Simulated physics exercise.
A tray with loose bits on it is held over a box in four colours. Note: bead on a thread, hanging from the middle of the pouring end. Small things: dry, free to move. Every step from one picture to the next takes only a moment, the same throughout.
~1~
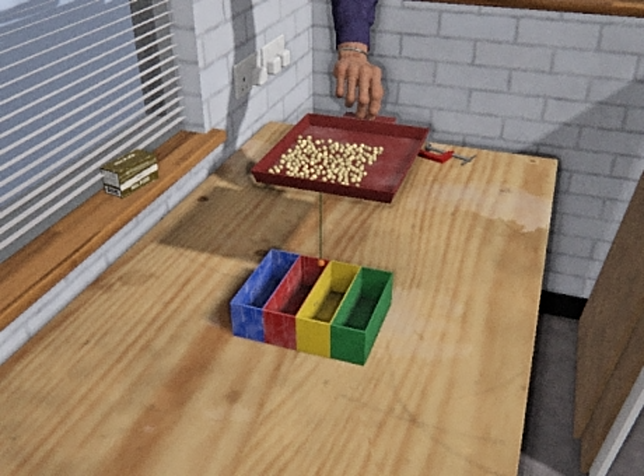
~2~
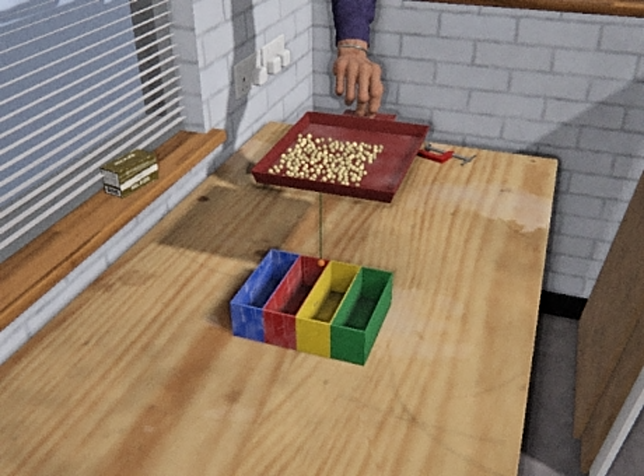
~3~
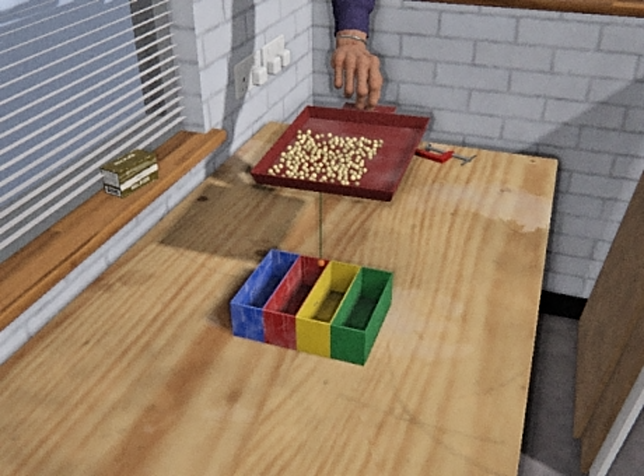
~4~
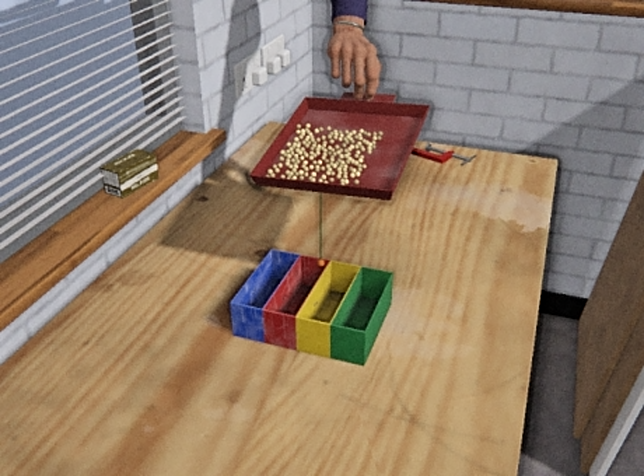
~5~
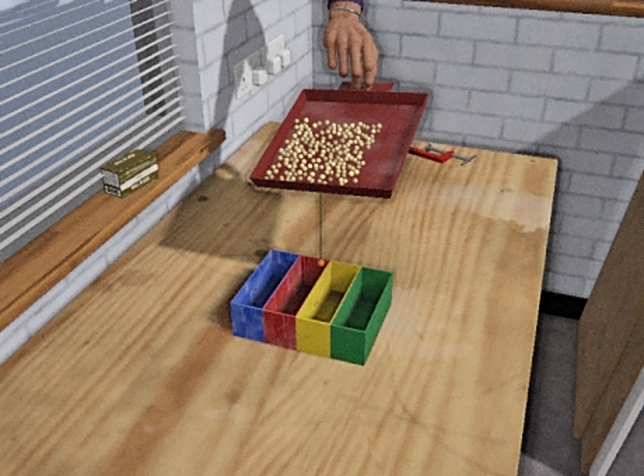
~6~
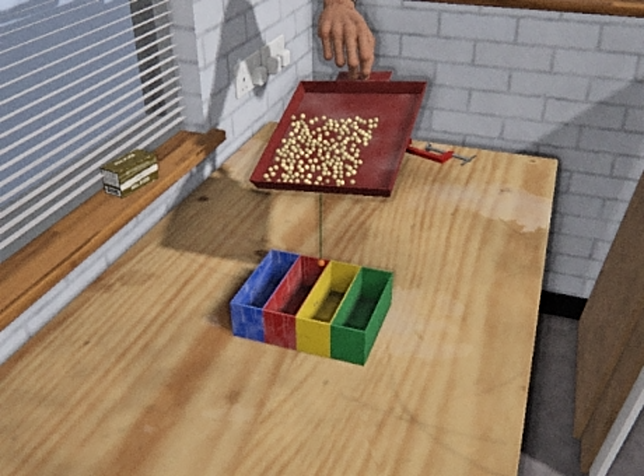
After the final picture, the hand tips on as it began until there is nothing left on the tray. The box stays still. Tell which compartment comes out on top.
It is blue that comes out on top.
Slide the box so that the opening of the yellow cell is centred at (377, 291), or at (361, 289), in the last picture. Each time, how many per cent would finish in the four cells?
About 0 per cent, then about 10 per cent.
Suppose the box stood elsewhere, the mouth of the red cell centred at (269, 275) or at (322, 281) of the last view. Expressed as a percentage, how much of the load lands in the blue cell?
Respectively 30 % and 20 %.
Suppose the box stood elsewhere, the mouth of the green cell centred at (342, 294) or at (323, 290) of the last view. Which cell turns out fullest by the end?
Taking the two placings in order, you'd get the blue one and then that red cell.
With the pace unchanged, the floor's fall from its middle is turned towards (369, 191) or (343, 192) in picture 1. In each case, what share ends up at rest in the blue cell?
That comes to 0 per cent the first time and 0 per cent the second.
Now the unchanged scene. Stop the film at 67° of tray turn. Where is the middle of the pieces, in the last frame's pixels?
Roughly at (286, 180).
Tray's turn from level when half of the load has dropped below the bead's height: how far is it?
That happens at around 100°.
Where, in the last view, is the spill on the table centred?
At about (216, 301).
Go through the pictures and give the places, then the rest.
The first picture shows corners of the pouring end at (256, 169) and (391, 190), level; middle of the load at (325, 162), soya beans; bead on its thread at (321, 263); blue cell at (248, 319); red cell at (280, 327); yellow cell at (313, 334); green cell at (348, 342).
The second picture shows corners of the pouring end at (256, 170) and (391, 190), level; middle of the load at (325, 161).
The third picture shows corners of the pouring end at (255, 171) and (390, 189), tipped barely, lowest at the left corner; middle of the load at (325, 159).
The fourth picture shows corners of the pouring end at (255, 173) and (389, 188), tipped a little, lowest at the left corner; middle of the load at (325, 155).
The fifth picture shows corners of the pouring end at (254, 176) and (389, 187), tipped clearly, lowest at the left corner; middle of the load at (323, 152).
The sixth picture shows corners of the pouring end at (254, 178) and (388, 186), tipped clearly, lowest at the left corner; middle of the load at (320, 151), all on the move; blue cell at (248, 319); red cell at (280, 327); yellow cell at (313, 334); green cell at (348, 342).
Soon after the last picture, tray tipped steeply; nearly all on the tray; a stray few in the blue cell; a stray few falling or outside the box.
A little later, tray tipped past a quarter turn; a stray few on the tray; about half in the blue cell; a small part in the red cell; about a third falling or outside the box.
Later still, tray tipped past a quarter turn; about half in the blue cell; a small part in the red cell; a stray few in the yellow cell; about a third falling or outside the box.
At rest, tray tipped past a quarter turn; about half in the blue cell; a small part in the red cell; a stray few in the yellow cell; none in the green cell; about a third outside the box.
